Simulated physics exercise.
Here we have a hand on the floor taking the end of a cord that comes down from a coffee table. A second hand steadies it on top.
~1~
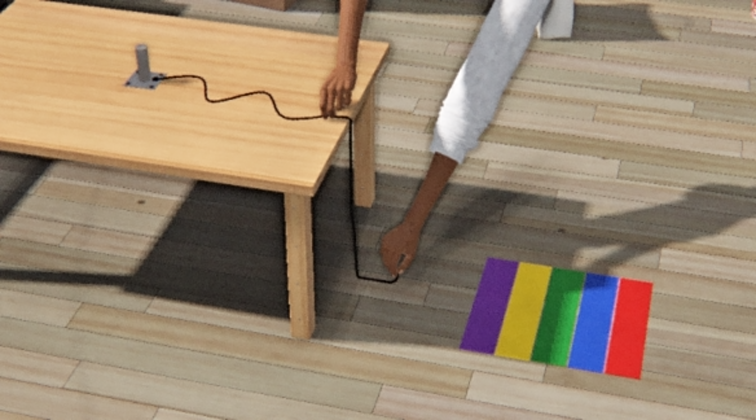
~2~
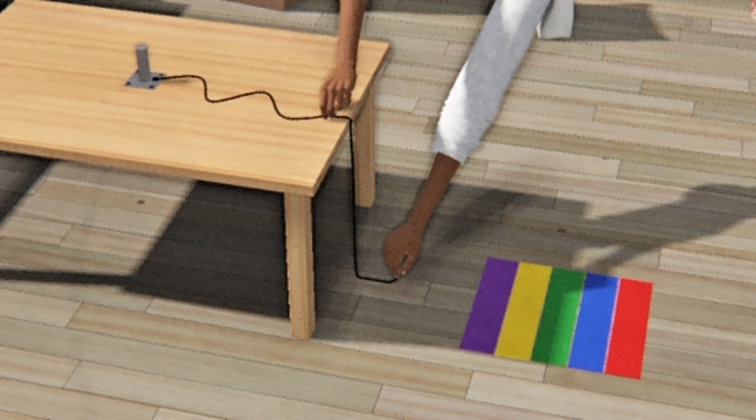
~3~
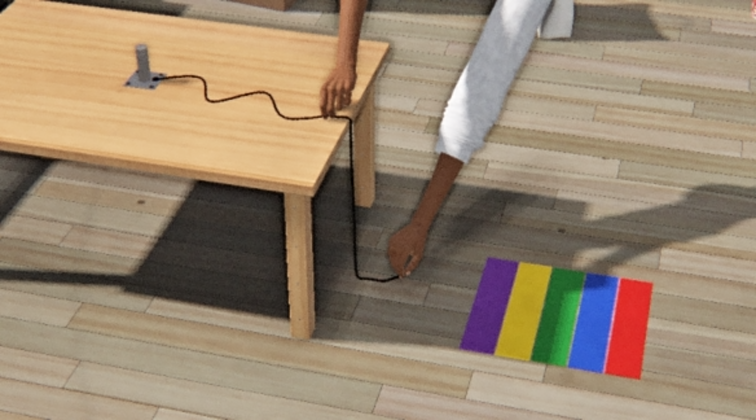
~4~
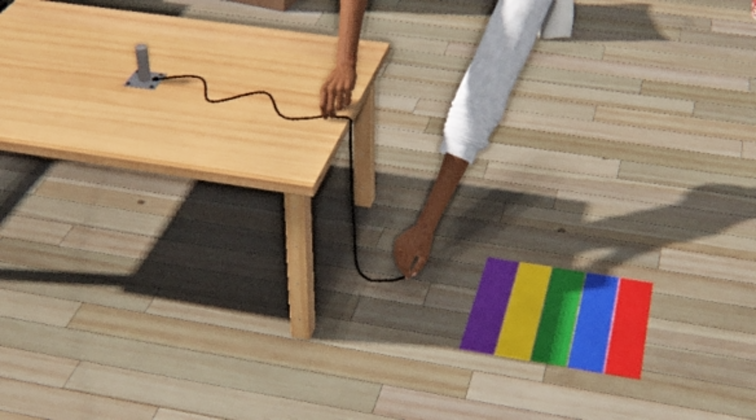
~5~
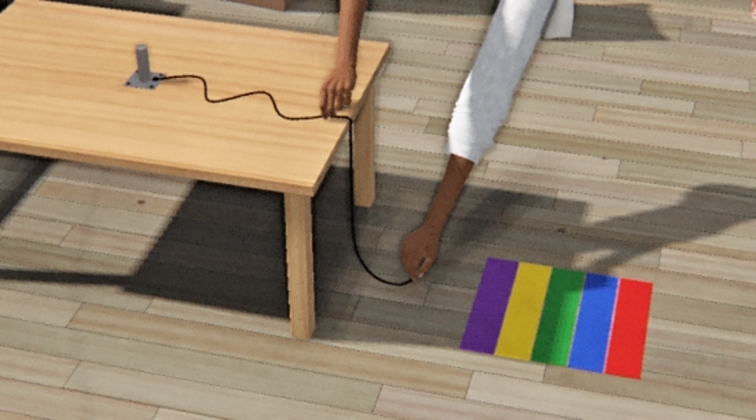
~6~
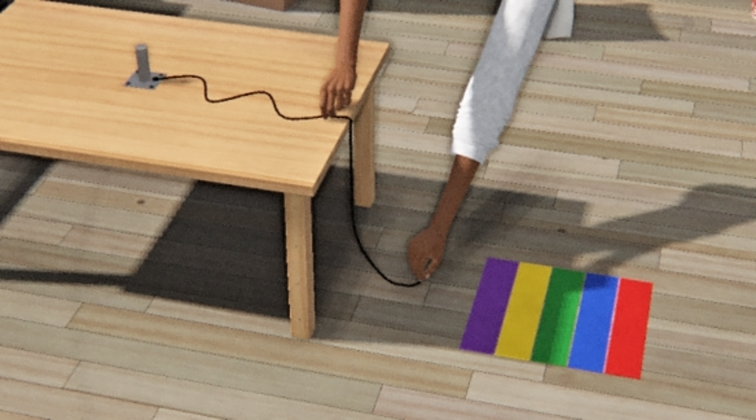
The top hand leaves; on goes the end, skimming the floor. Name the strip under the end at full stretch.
The blue one.
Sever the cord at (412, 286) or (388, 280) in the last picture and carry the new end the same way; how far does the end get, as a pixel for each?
Try by try, around (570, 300) and (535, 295).
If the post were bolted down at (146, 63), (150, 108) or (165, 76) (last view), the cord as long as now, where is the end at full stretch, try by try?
Near (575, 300), (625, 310) and (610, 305).
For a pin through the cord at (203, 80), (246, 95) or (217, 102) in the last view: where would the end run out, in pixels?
About (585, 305), (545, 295) and (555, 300).
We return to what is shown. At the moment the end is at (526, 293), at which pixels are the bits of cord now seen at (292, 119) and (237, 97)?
About (353, 123), and the other about (270, 102).
Soon after, end near (526, 293); over yellow.
After that, end near (567, 300); over green.
At the stop, end near (592, 304); over blue. It halts on the blue strip.
